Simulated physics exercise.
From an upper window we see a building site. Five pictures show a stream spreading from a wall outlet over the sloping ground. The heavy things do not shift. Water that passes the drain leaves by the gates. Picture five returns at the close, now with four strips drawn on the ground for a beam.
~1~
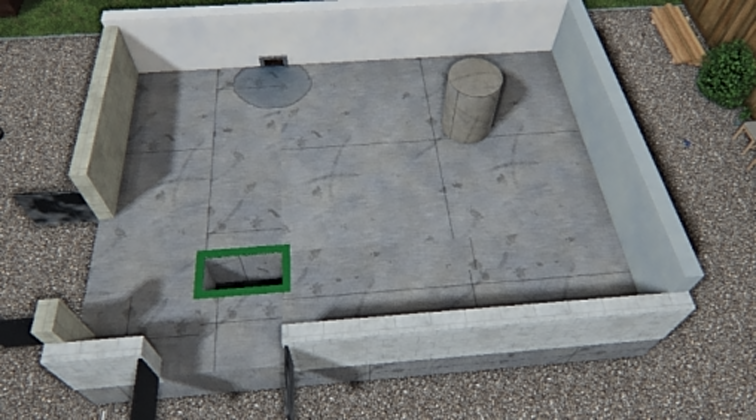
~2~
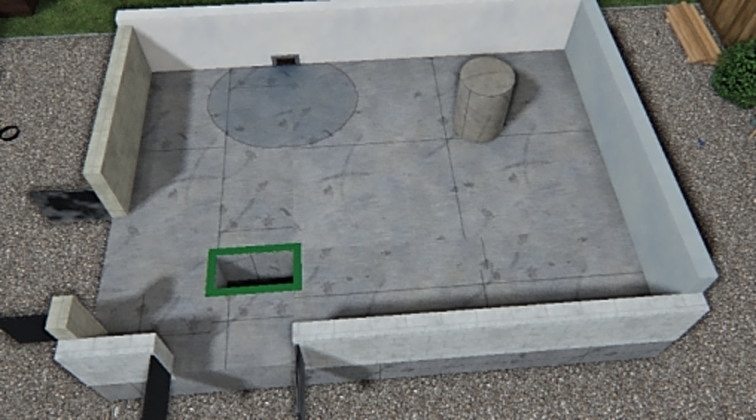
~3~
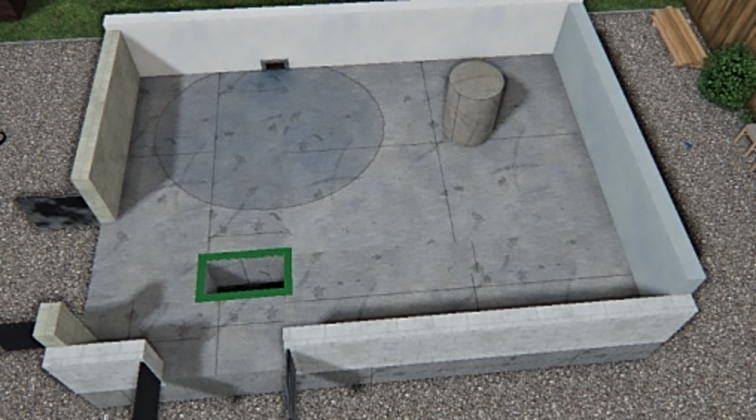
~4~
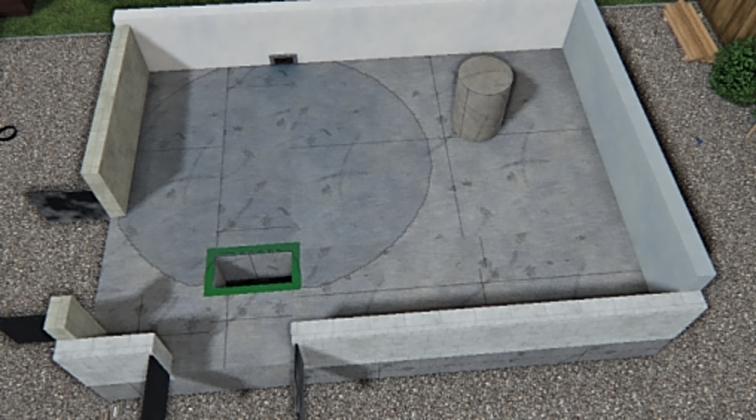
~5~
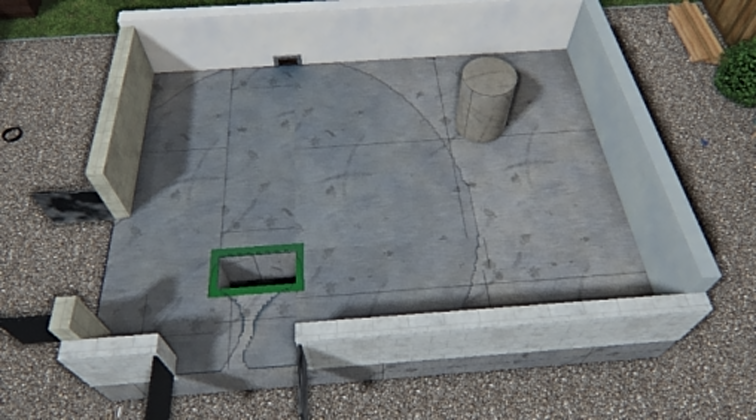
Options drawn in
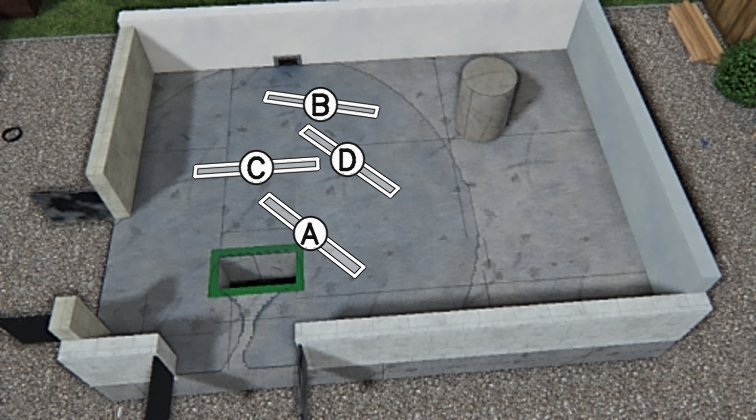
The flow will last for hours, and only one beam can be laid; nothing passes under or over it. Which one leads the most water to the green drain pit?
Spot D.
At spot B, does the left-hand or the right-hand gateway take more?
More leaves on the right.
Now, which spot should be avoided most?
Spot C.
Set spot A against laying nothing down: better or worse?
Spot A is worse.
On the marked copy, A from (264, 198) to (359, 271); B from (266, 96) to (376, 111); C from (195, 171) to (317, 163); D from (304, 129) to (394, 192).
Choosing A, about 23 % of the stream runs into the green drain pit, about 70 % out by the gates.
Choosing B, about 23 % of the stream runs into the green drain pit, about 73 % out by the gates.
Choosing C, about 17 % of the stream runs into the green drain pit, about 77 % out by the gates.
Choosing D, about 29 % of the stream runs into the green drain pit, about 67 % out by the gates.
